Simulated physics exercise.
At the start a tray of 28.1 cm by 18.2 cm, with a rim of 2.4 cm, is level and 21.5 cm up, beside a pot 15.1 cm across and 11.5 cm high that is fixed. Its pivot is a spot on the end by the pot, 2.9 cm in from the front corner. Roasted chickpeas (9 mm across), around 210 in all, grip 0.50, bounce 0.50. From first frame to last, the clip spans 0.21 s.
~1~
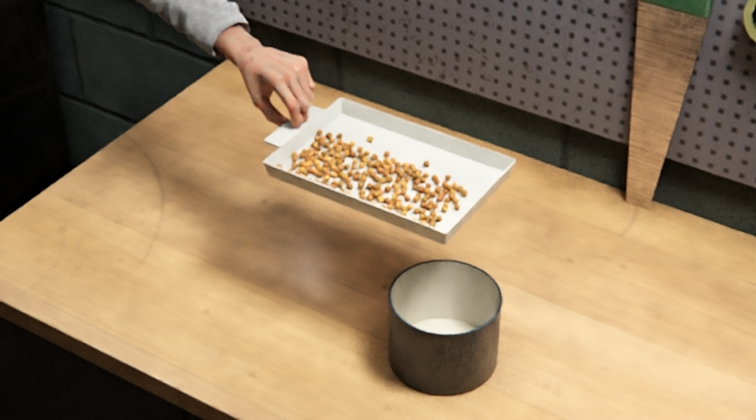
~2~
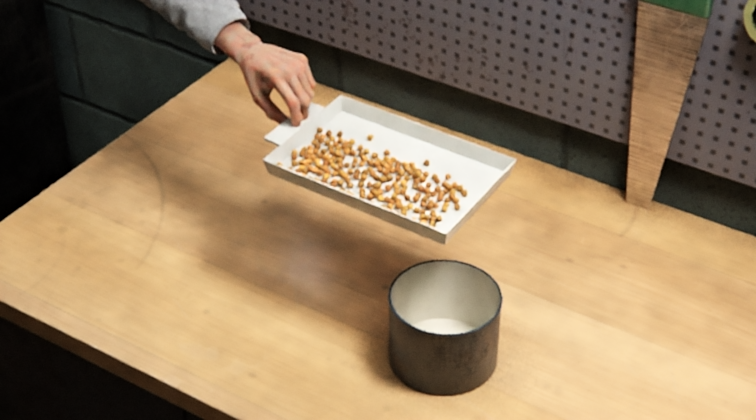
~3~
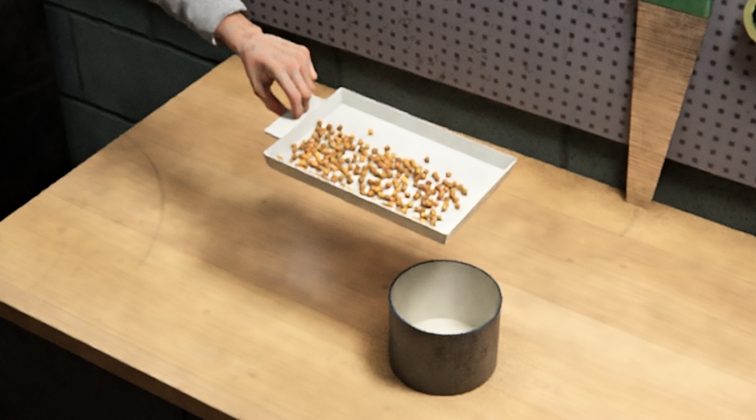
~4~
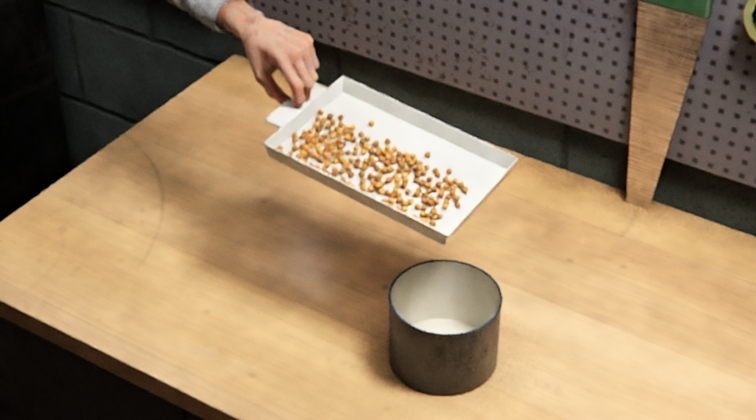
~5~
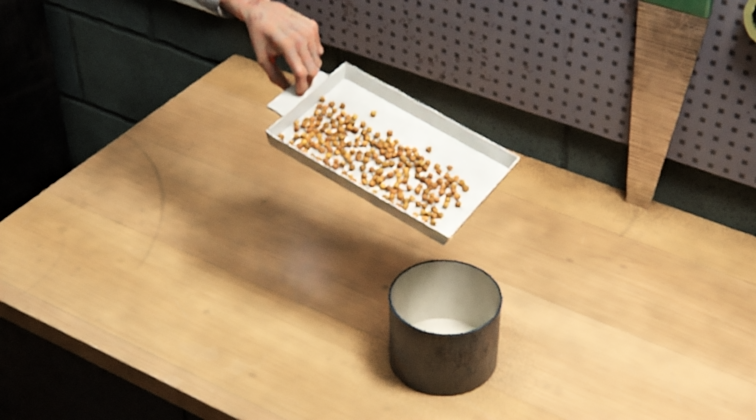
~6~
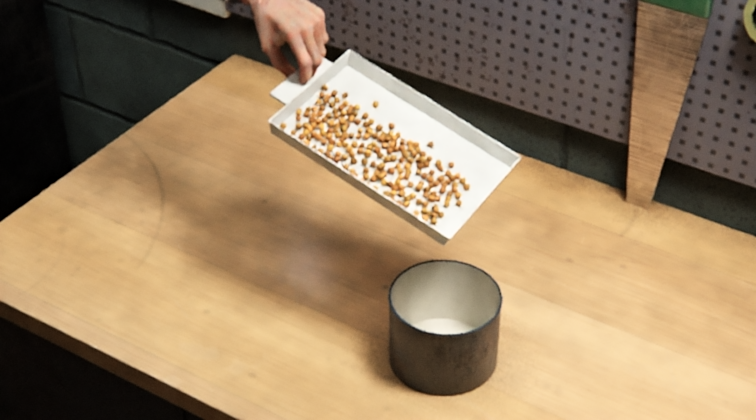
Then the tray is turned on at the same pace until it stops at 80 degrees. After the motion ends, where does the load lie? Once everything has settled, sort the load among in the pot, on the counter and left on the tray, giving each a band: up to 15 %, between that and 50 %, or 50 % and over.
Pot: Between 15 and 50 %; counter: Between 15 and 50 %; tray: Between 15 and 50 %.
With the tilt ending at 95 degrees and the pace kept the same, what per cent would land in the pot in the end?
In that case some 45 per cent.
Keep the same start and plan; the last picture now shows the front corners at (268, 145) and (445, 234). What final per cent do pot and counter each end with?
The pot gets 65 and the counter 10.
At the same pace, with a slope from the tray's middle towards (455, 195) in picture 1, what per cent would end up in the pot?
I'd estimate about 5 %.
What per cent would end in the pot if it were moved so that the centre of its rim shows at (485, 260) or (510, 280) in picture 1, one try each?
That gives roughly 5 per cent and then 30 per cent.
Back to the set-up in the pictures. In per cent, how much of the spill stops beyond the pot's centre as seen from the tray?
Roughly 100 percent of the spill.
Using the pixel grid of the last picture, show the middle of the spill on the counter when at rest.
The middle of the spill sits at roughly (550, 404).
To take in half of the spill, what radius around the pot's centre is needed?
20 cm.
Then, 0.27 s after the last picture, tilt 48 degrees; the tray holds 100 %, the pot 0 %.
Then, 0.46 s after the last picture, tilt 69 degrees; the tray holds 100 %, the pot 0 %.
Then, 0.76 s after the last picture, tilt 80 degrees; the tray holds 50 %, the pot 10 %.
In the end, pot 25 %, counter 35 %, tray 40 %.
